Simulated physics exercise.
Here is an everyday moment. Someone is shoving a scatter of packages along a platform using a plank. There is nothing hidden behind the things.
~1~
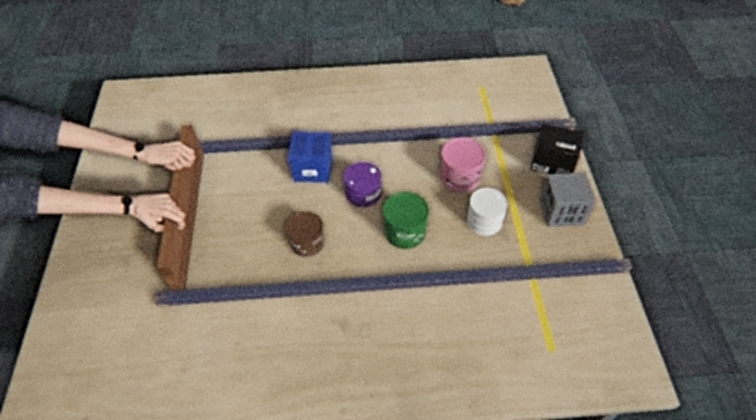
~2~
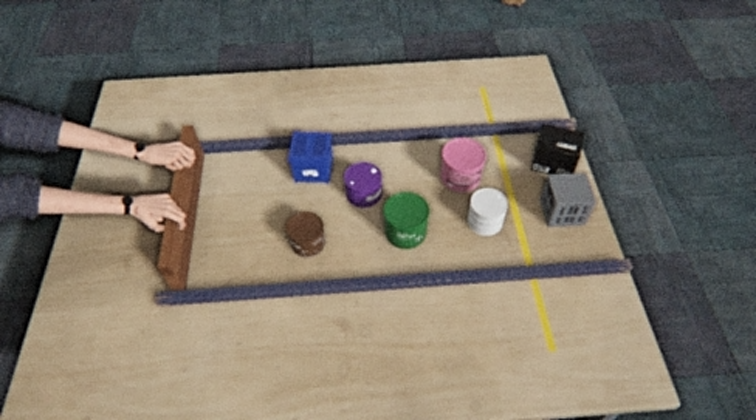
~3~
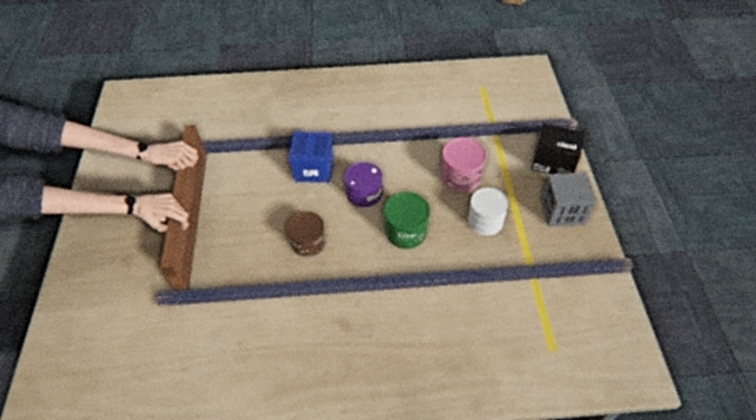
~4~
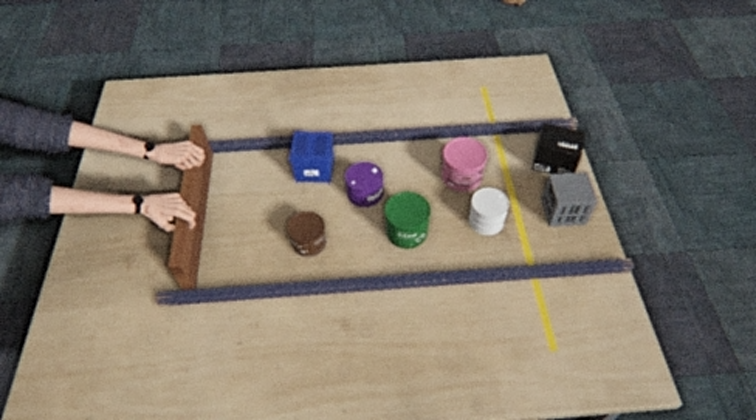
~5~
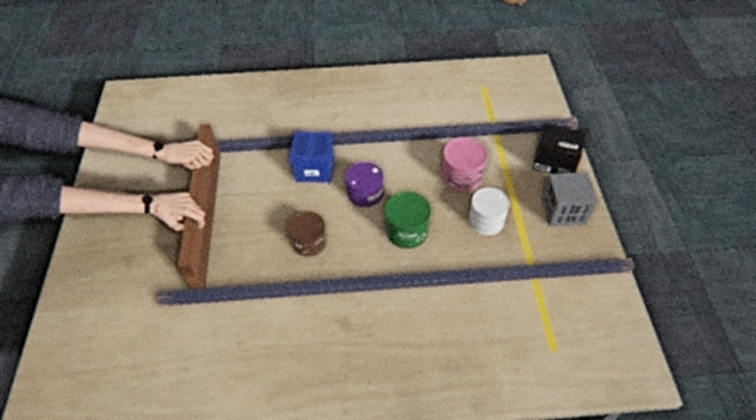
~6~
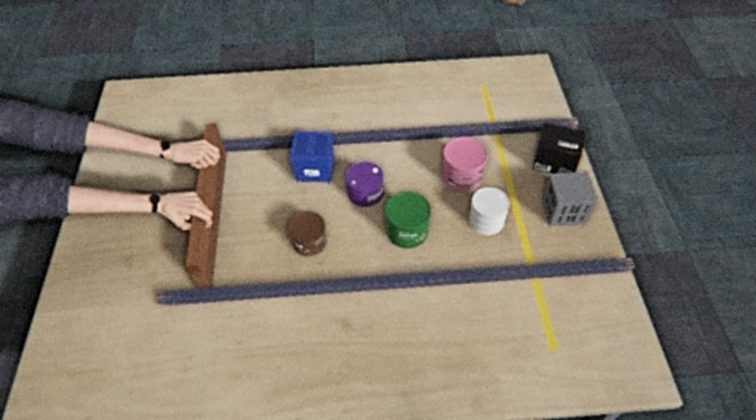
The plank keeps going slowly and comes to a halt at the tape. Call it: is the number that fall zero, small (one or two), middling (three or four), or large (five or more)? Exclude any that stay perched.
It is small.
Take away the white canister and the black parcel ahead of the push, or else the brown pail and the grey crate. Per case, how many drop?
Try 1: 0; try 2: 1.
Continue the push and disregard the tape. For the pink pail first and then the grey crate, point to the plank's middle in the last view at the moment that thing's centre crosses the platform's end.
For the pink pail, about (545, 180); for the grey crate, about (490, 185).
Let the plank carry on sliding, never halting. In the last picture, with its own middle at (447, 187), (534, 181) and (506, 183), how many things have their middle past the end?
Respectively 0, 2 and 2.
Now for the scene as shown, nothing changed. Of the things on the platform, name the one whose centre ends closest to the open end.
Nearest at the end: The white canister.
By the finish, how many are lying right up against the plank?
Result: 3 in all.
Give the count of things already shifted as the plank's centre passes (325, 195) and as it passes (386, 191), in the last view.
I count 2 first and 4 after.
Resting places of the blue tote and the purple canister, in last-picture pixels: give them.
In the last picture the blue tote sits around (522, 140) and the purple canister around (529, 173).
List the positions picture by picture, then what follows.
The first picture shows black parcel (557, 151); grey crate (566, 200); white canister (487, 212); plank (183, 204); tape (511, 197).
The second picture shows grey crate (567, 200); pink pail (462, 166).
The third picture shows white canister (487, 212); plank (187, 204).
The fourth picture shows black parcel (558, 151); blue tote (313, 158).
The fifth picture shows grey crate (568, 200); brown pail (308, 235).
The sixth picture shows black parcel (559, 151); grey crate (569, 200); white canister (489, 211); plank (209, 203); tape (513, 197).
A little later, none off yet; black parcel at rest near (559, 151); grey crate at rest near (569, 200); white canister at rest near (489, 211).
Next, none off yet; black parcel at rest near (559, 151); grey crate shifted a little near (590, 197); white canister shifted well along near (551, 196).
When it is over, the number that fall off is one or two; down, grey crate and black parcel.
